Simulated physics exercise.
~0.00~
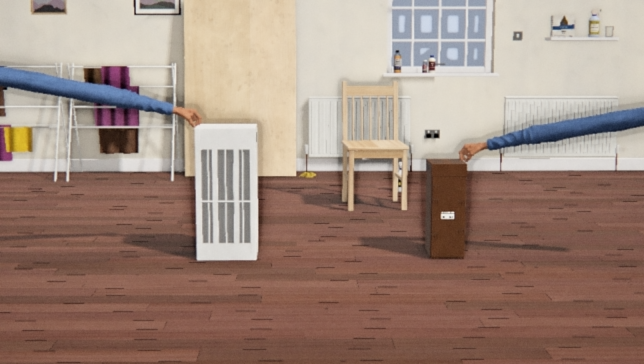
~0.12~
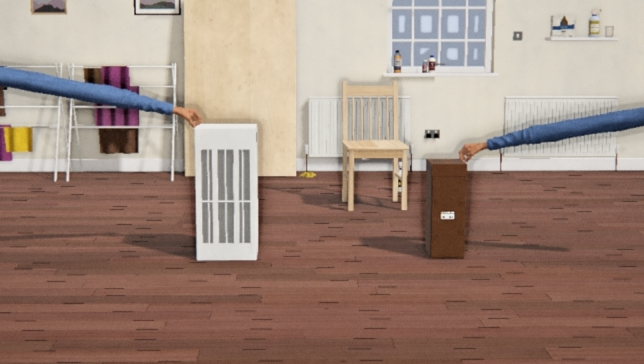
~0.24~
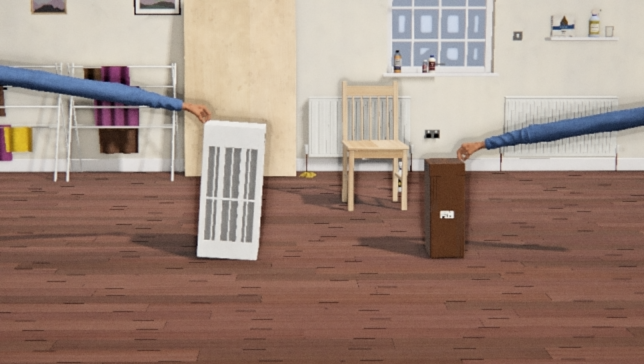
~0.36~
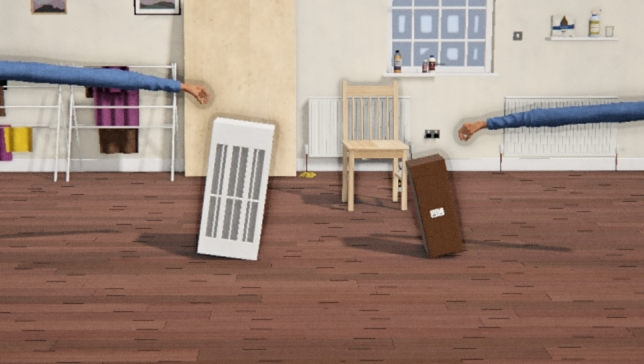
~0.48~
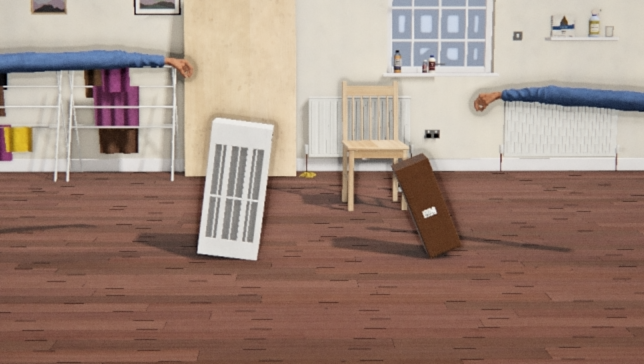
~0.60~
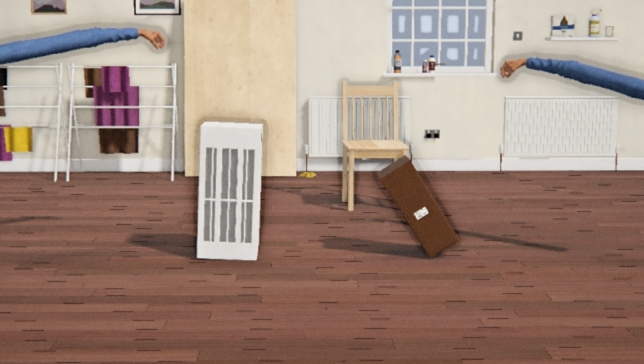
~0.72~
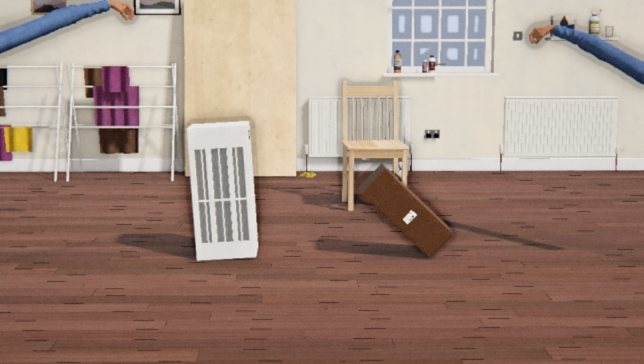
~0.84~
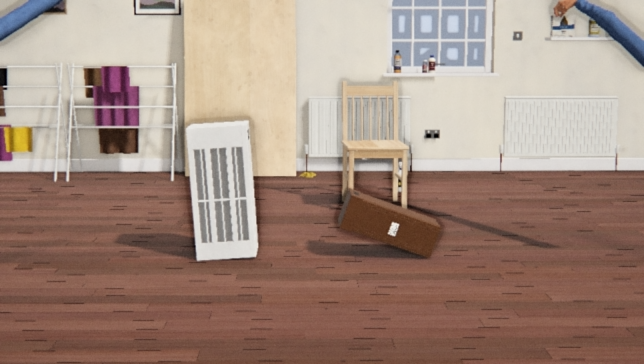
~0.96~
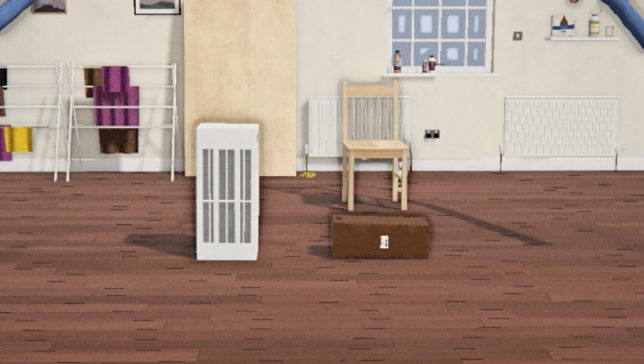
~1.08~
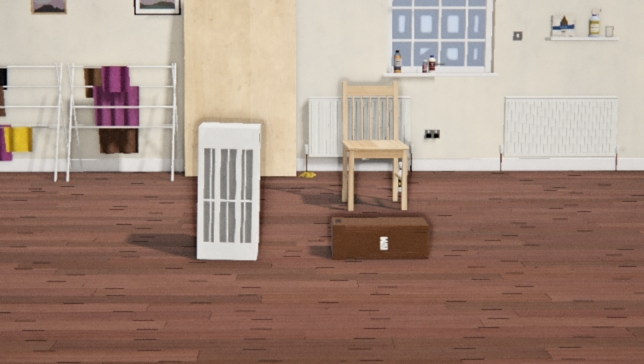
The clip opens on a wooden floor where a tall white crate and a narrower brown case stand upright, a blue-sleeved arm reaching in to touch the top of each. The arms tip them slightly, the crate to the right and the case to the left, then let go and draw back. The crate rocks back past upright and leans a little left, while the case keeps tilting further left in front of a wooden chair. As the arms leave view, the case topples onto its side. The crate rocks back onto its base and ends standing, with the case lying flat.
